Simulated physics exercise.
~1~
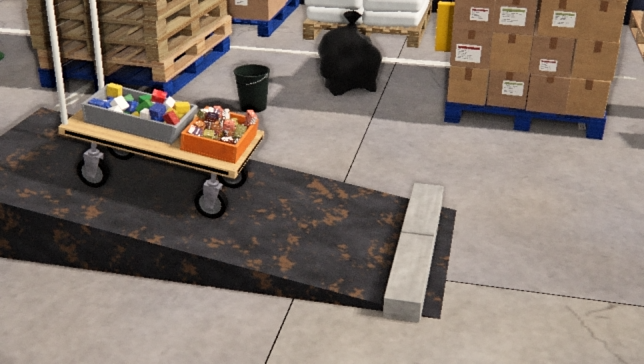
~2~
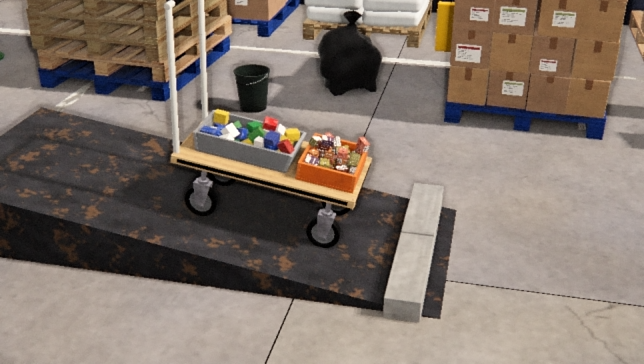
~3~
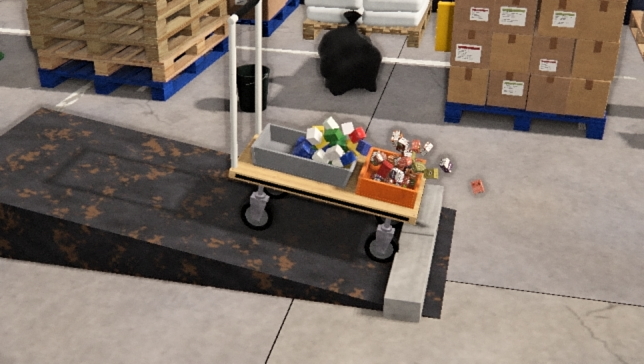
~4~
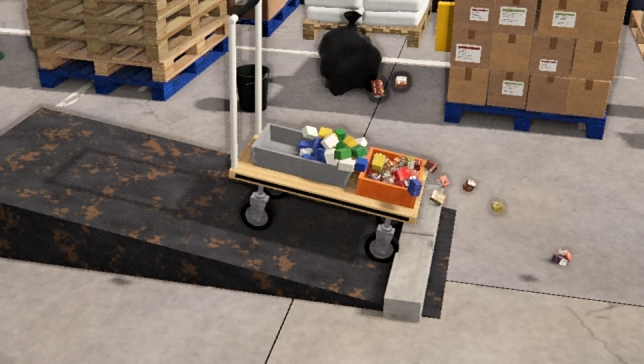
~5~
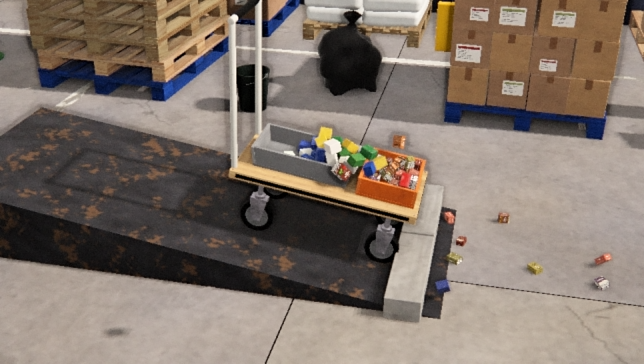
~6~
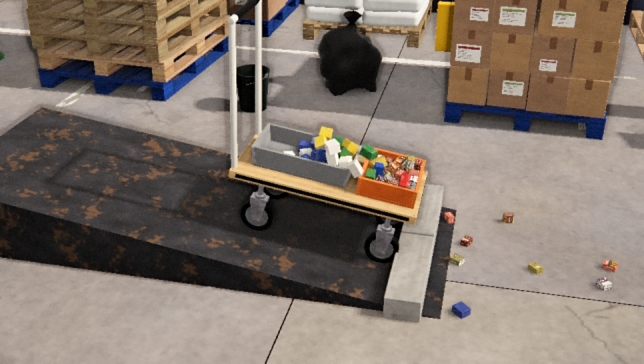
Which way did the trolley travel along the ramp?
The trolley rolled down the ramp toward the right, as the viewer sees it, until it stopped at the beam.
